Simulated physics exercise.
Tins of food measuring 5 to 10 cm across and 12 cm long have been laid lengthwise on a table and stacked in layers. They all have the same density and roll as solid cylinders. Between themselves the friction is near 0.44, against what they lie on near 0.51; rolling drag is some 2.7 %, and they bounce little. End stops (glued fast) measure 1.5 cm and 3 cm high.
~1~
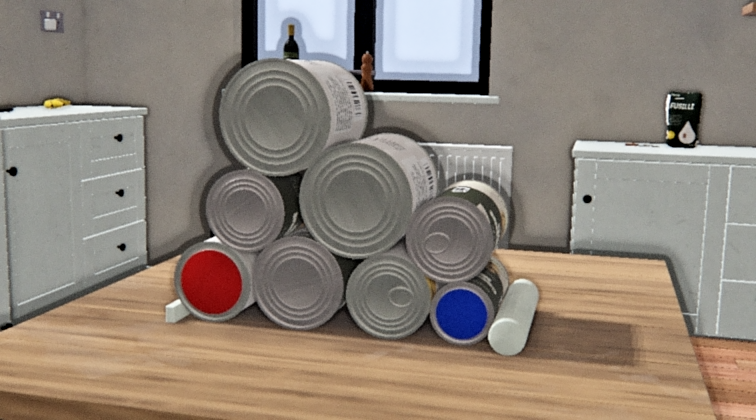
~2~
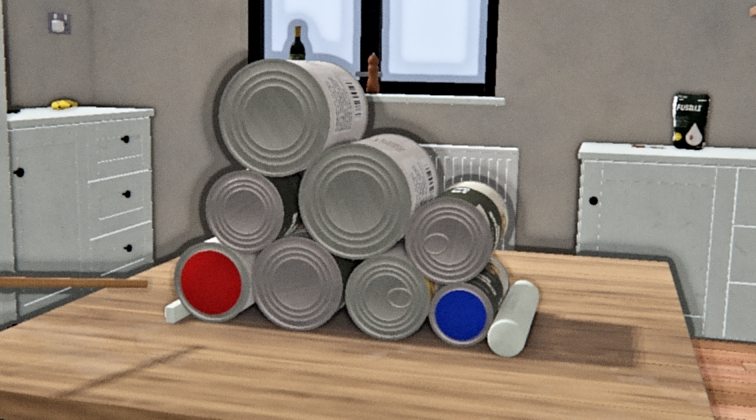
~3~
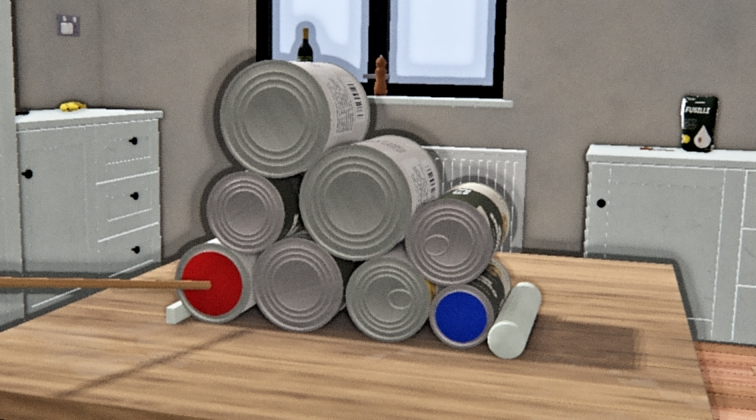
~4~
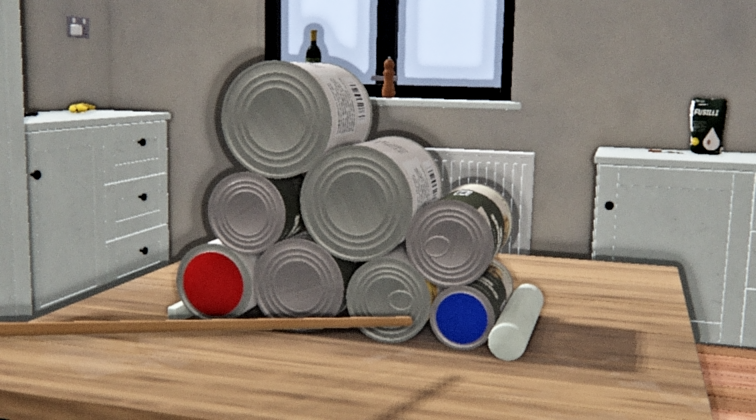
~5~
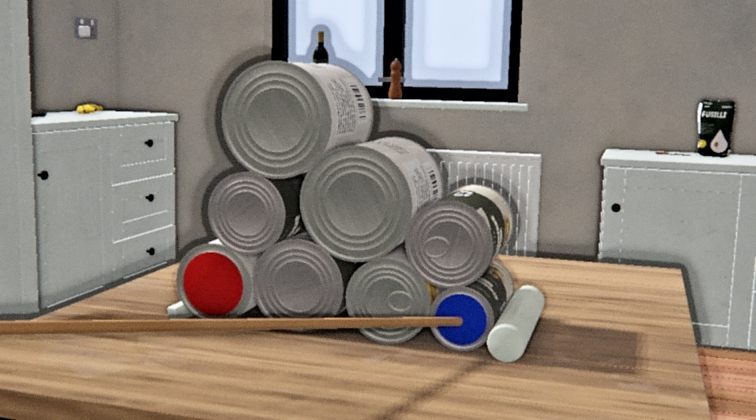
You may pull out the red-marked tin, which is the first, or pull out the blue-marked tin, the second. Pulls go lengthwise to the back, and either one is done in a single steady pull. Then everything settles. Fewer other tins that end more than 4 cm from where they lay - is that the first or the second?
That is the second one.
First choice, 0.95 s in, 2 now displaced over 4 cm; the one last seen at (245, 214) 3 cm left and 7 cm down.
First choice, at rest by 1.8 s, 2 moved over 4 cm; not one off the edges of the table; the one last seen at (245, 214) 3.2 cm left and 7 cm down; top of the pile 17 cm high, from 24 cm.
Second choice, 0.77 s in, 0 now displaced over 4 cm; the one last seen at (448, 245) 2.3 cm right and 3.2 cm down.
Second choice, at rest by 1.0 s, 0 moved over 4 cm; not one off the edges of the table; the one last seen at (448, 245) 2.3 cm right and 3.2 cm down; top of the pile 24 cm high, from 24 cm.
